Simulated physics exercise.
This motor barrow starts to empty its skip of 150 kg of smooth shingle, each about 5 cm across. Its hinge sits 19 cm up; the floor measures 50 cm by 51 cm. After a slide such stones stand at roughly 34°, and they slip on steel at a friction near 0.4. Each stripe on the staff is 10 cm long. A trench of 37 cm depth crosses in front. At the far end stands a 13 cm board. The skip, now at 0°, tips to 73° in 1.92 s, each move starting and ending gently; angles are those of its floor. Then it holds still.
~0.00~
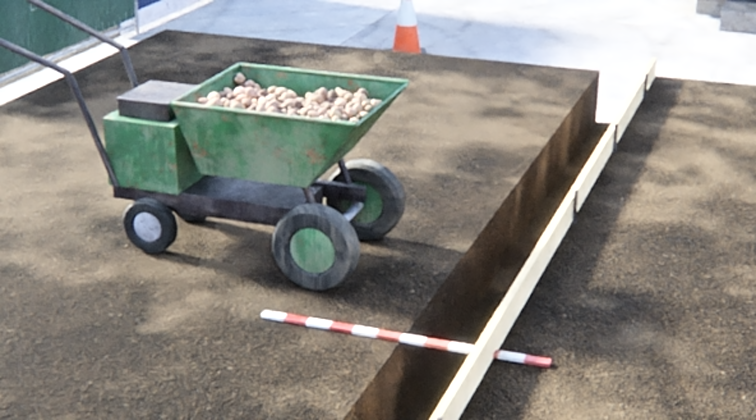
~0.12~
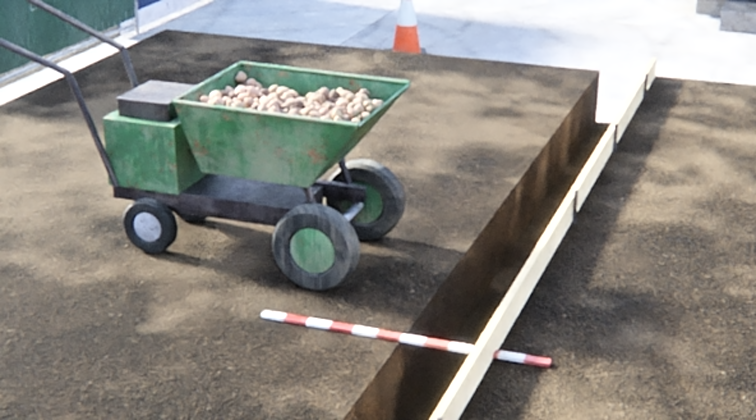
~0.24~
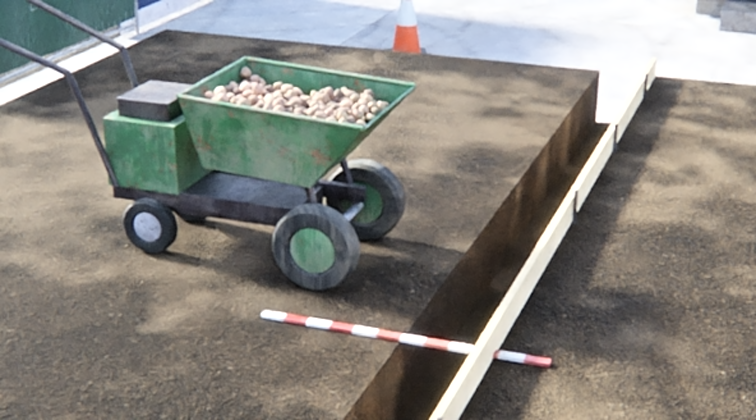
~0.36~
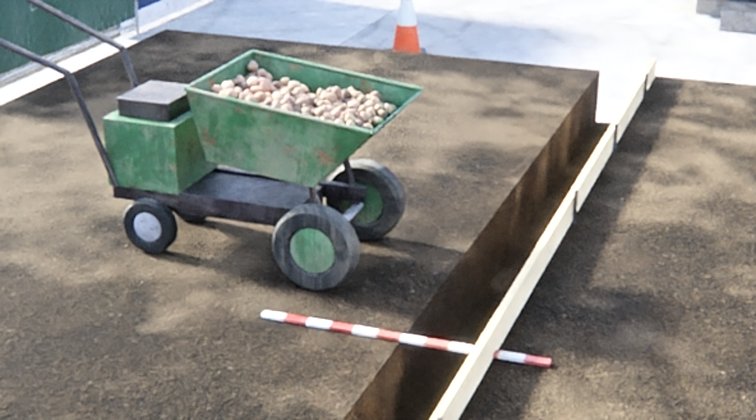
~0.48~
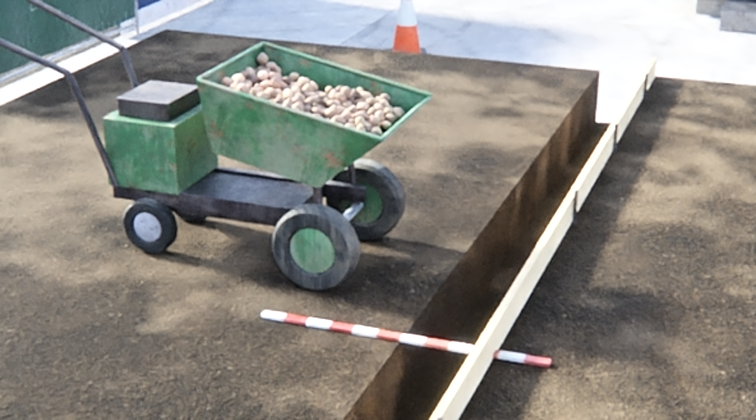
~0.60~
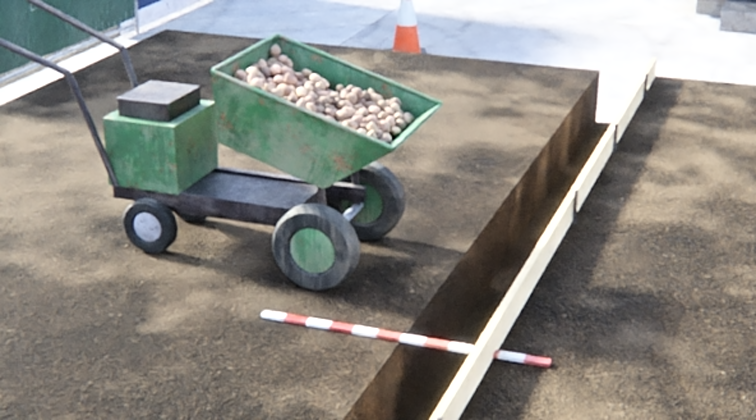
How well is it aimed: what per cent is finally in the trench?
Some 90 per cent of it.
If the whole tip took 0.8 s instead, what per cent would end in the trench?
Then about 75 per cent.
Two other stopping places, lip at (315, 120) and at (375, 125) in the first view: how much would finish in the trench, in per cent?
First some 100, then 60 per cent.
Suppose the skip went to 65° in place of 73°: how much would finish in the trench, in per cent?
It would be near 85 per cent.
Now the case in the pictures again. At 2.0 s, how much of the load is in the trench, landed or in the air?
About 55 per cent by then.
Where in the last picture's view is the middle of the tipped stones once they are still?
Near (492, 340).
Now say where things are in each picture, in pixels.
The skip is at 0°, its lip at (356, 125); the top of the load is at (284, 93), in the first frame.
The skip is at 1°, its lip at (358, 126); the top of the load is at (275, 92); the stones move at 0.1 m/s on average, in the second frame.
The skip is at 3°, its lip at (363, 129); the top of the load is at (263, 88); the stones move at 0.2 m/s on average, in the third frame.
Lip at (372, 133), floor tilted 7°, highest stones at (255, 80); the stones move at 0.3 m/s on average, in the fourth frame.
Lip at (382, 140), floor tilted 11°, highest stones at (260, 73); the stones move at 0.4 m/s on average, in the fifth frame.
Lip at (394, 149), floor tilted 17°, highest stones at (272, 66); the stones move at 0.4 m/s on average, in the sixth frame.
After 1.4 s the floor is at 62°; 98 % in the skip, 2 % in the trench; the foremost stones are at (487, 269).
After 2.0 s the floor is at 73°; 36 % in the skip, 55 % in the trench, 9 % past the trench; the foremost stones are at (630, 317).
After 2.4 s the floor is at 73°; 11 % in the skip, 78 % in the trench, 10 % past the trench; the foremost stones are at (678, 315).
After 4.3 s the floor is at 73°; 0 % in the skip, 90 % in the trench, 10 % past the trench; the foremost stones are at (704, 296).
